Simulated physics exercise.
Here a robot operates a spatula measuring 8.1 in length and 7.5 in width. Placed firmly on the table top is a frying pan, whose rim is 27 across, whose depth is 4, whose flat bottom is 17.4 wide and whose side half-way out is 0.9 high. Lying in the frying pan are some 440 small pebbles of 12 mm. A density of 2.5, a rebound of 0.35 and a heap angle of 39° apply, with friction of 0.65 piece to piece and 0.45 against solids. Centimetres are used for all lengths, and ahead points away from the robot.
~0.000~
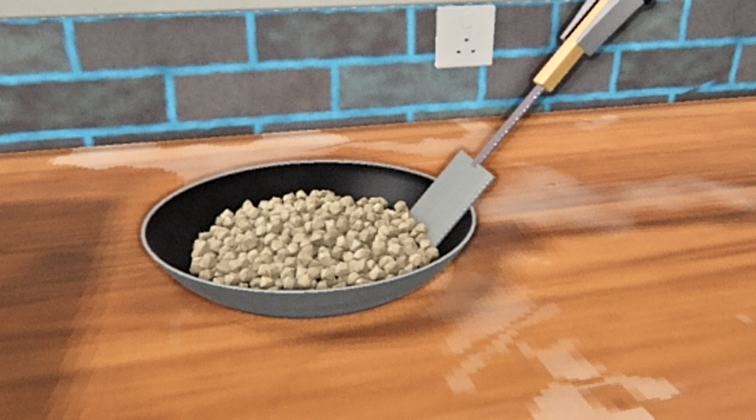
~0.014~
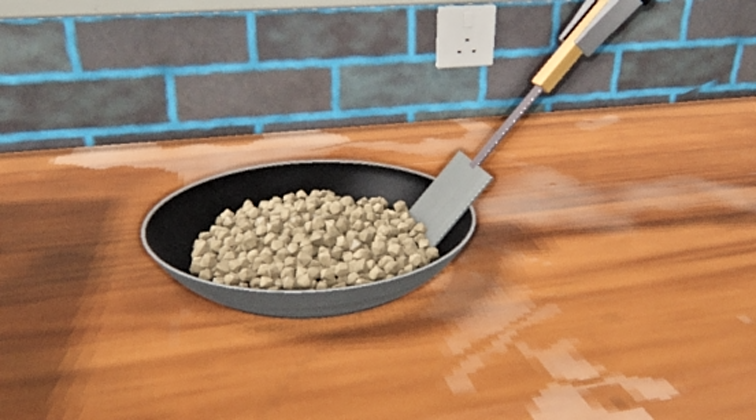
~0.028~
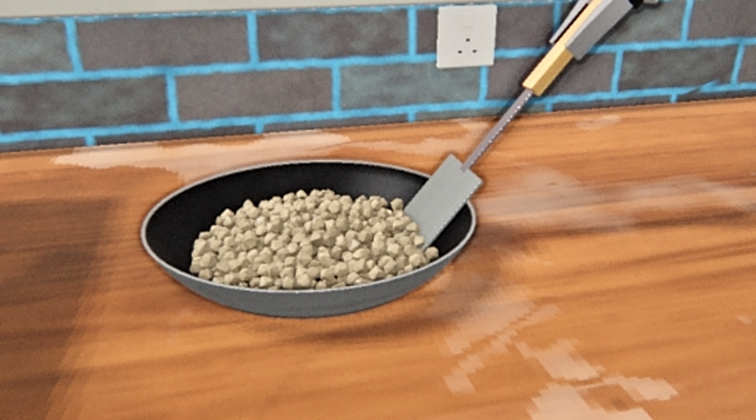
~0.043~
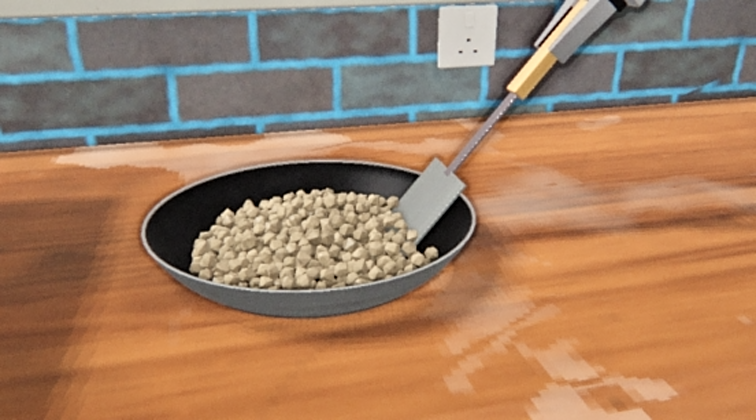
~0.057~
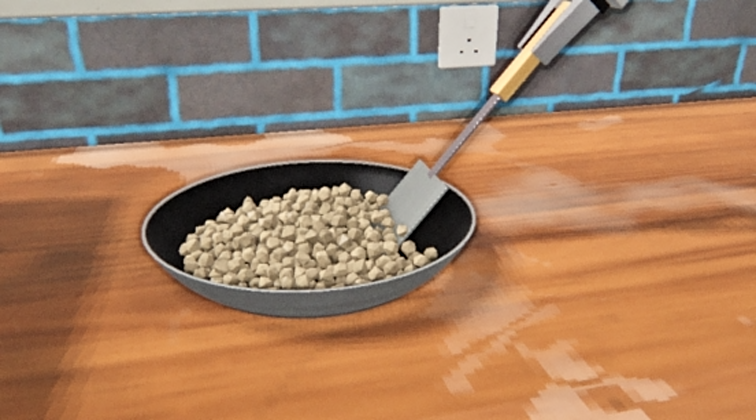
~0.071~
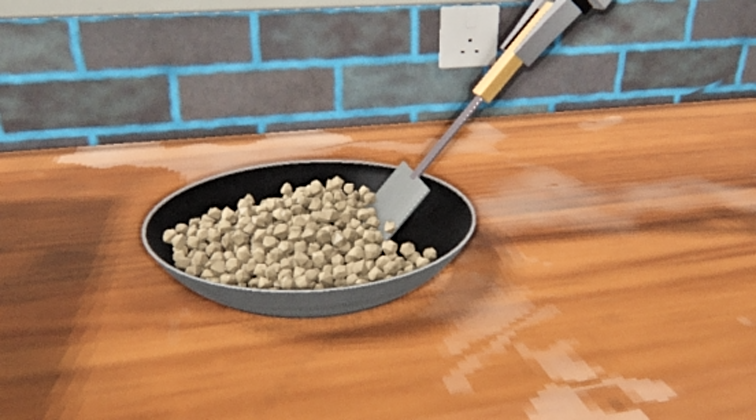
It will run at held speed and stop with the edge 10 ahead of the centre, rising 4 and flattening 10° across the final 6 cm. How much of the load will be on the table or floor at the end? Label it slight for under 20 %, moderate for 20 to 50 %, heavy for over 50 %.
Label: Moderate.
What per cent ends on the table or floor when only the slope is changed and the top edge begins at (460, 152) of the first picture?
30 percent or thereabouts.
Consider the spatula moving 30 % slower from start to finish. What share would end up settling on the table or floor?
25 per cent, about.
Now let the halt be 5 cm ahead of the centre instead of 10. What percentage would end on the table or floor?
With that change, I'd expect about 10 per cent.
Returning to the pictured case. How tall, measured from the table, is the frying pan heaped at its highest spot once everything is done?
4.5 cm.
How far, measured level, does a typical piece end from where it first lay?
Roughly 5 centimetres.
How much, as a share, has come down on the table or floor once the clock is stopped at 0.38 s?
About 15 per cent.
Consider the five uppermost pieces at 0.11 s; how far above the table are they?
6 cm.
After 0.11 s, sloping 49°, highest piece 7 above the table; 438 in the frying pan.
After 0.15 s, sloping 46°, highest piece 7 above the table; 436 in the frying pan, 2 on the blade or in flight.
After 0.38 s, sloping 39°, highest piece 15 above the table; 309 in the frying pan, 66 on the table or floor, 63 on the blade or in flight.
After 1.43 s, sloping 39°, highest piece 4 above the table; 309 in the frying pan, 129 on the table or floor.
In the end, 309 in the frying pan, 129 on the table or floor. That is 29 % on the table or floor.
